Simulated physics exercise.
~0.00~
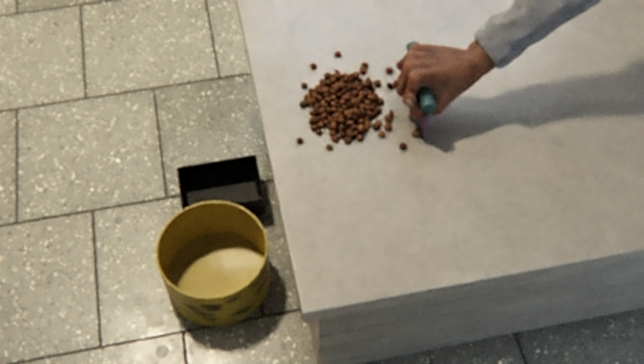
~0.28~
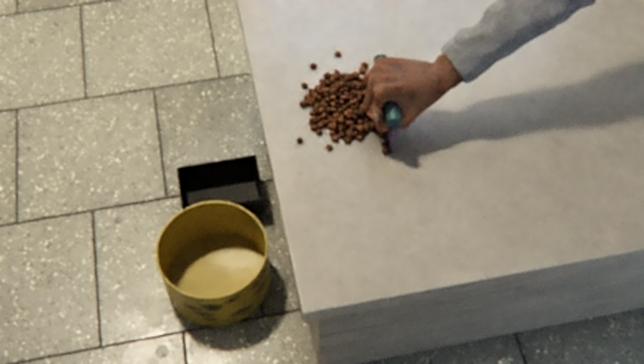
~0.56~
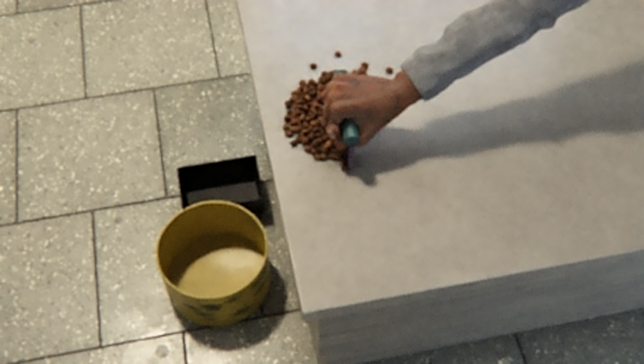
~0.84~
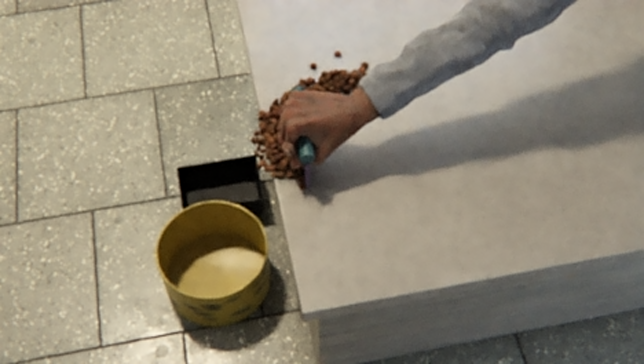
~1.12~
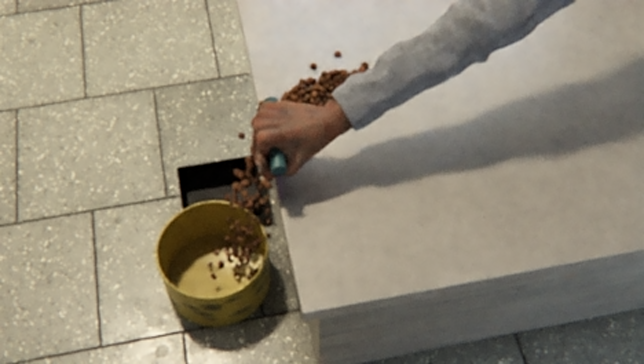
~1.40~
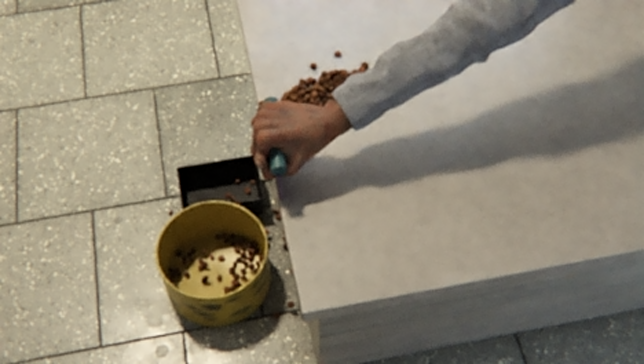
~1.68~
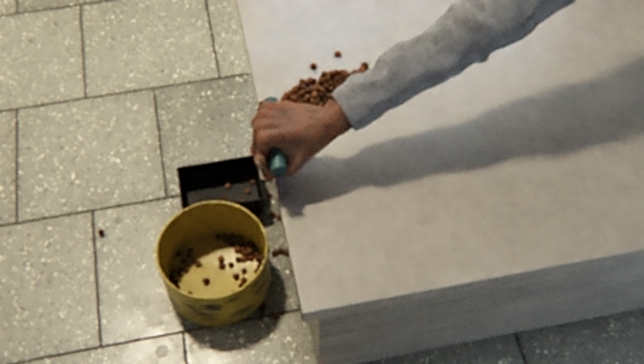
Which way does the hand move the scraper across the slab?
The hand moves the scraper to the left, toward the edge of the slab, and stops there.
